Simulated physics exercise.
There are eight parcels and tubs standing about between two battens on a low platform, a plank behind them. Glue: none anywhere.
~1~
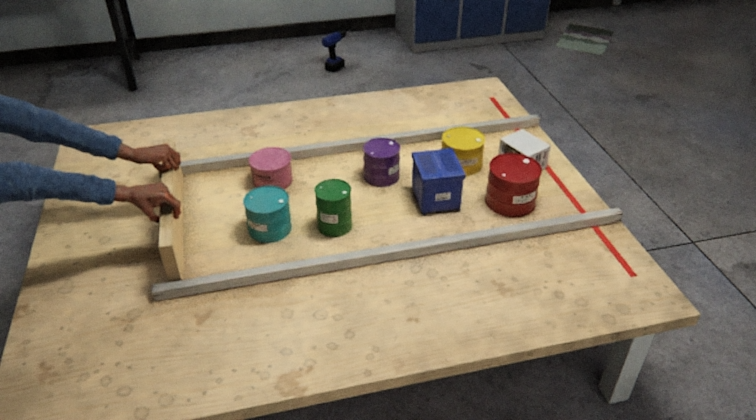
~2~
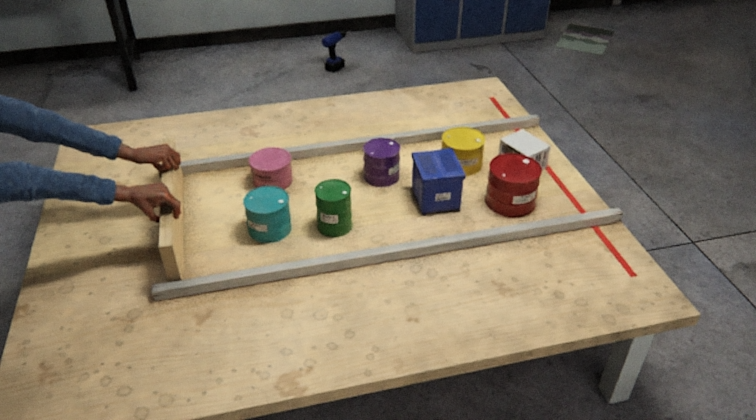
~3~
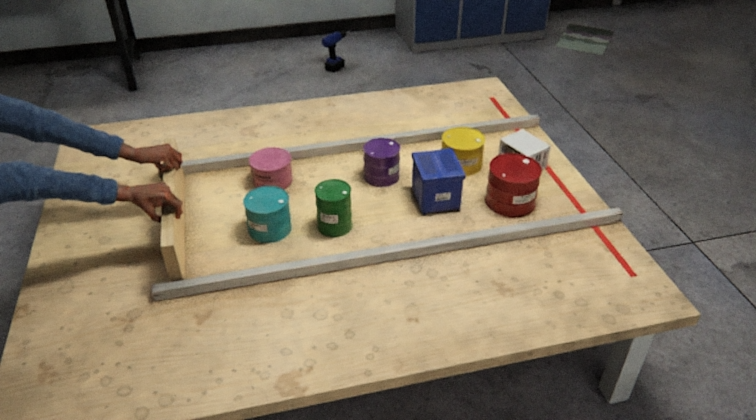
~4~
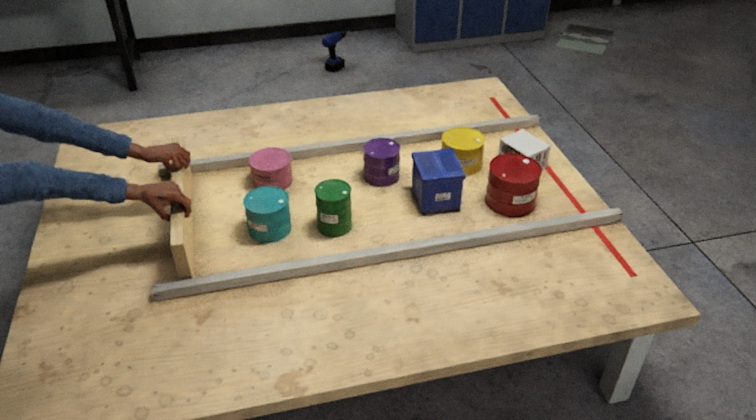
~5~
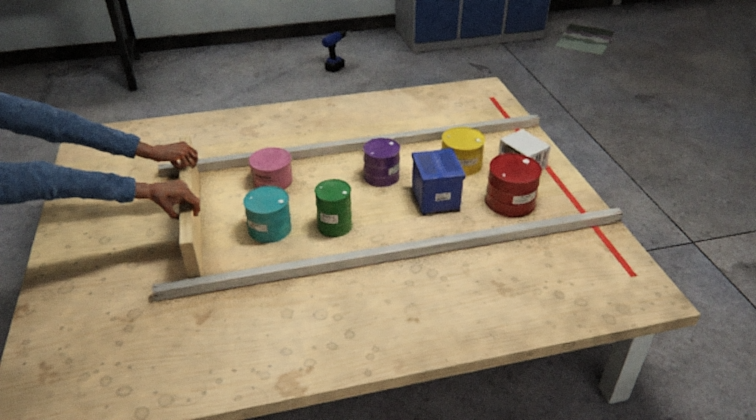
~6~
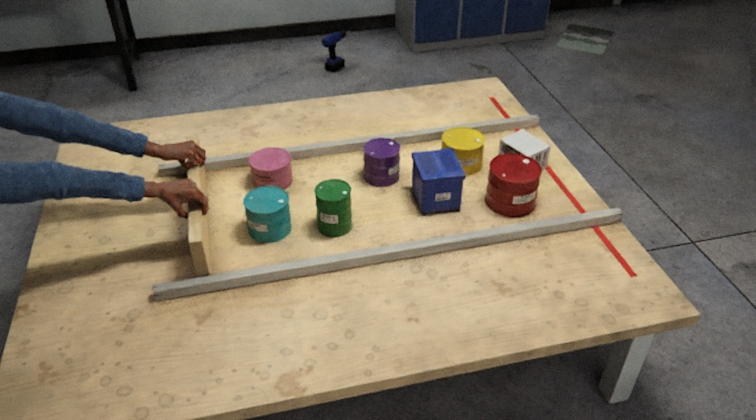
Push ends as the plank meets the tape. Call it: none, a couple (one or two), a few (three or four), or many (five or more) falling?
Call: A few.
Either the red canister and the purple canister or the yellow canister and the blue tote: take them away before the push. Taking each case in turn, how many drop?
Taking the two tries in turn, it comes to 2 and 2.
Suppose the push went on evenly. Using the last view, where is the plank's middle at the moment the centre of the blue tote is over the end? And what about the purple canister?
Approx. (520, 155) for the first, approx. (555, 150) for the second.
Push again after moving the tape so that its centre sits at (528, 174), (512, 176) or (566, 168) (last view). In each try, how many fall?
The three tries give 4, 2 and 8.
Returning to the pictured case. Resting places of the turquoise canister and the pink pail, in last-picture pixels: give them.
The turquoise canister comes to rest at (577, 162), and the pink pail comes to rest at (542, 126).
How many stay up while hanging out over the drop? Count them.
In total, 4 of them.
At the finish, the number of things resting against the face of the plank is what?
4 end up touching it.
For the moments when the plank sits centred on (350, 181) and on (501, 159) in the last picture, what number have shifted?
4 at one spot and 8 at the other.
A little later, none off yet; white crate at rest near (524, 153); red canister at rest near (513, 185); yellow canister at rest near (462, 151).
When it is over, the number that fall off is three or four; down, blue tote, yellow canister, red canister and white crate.
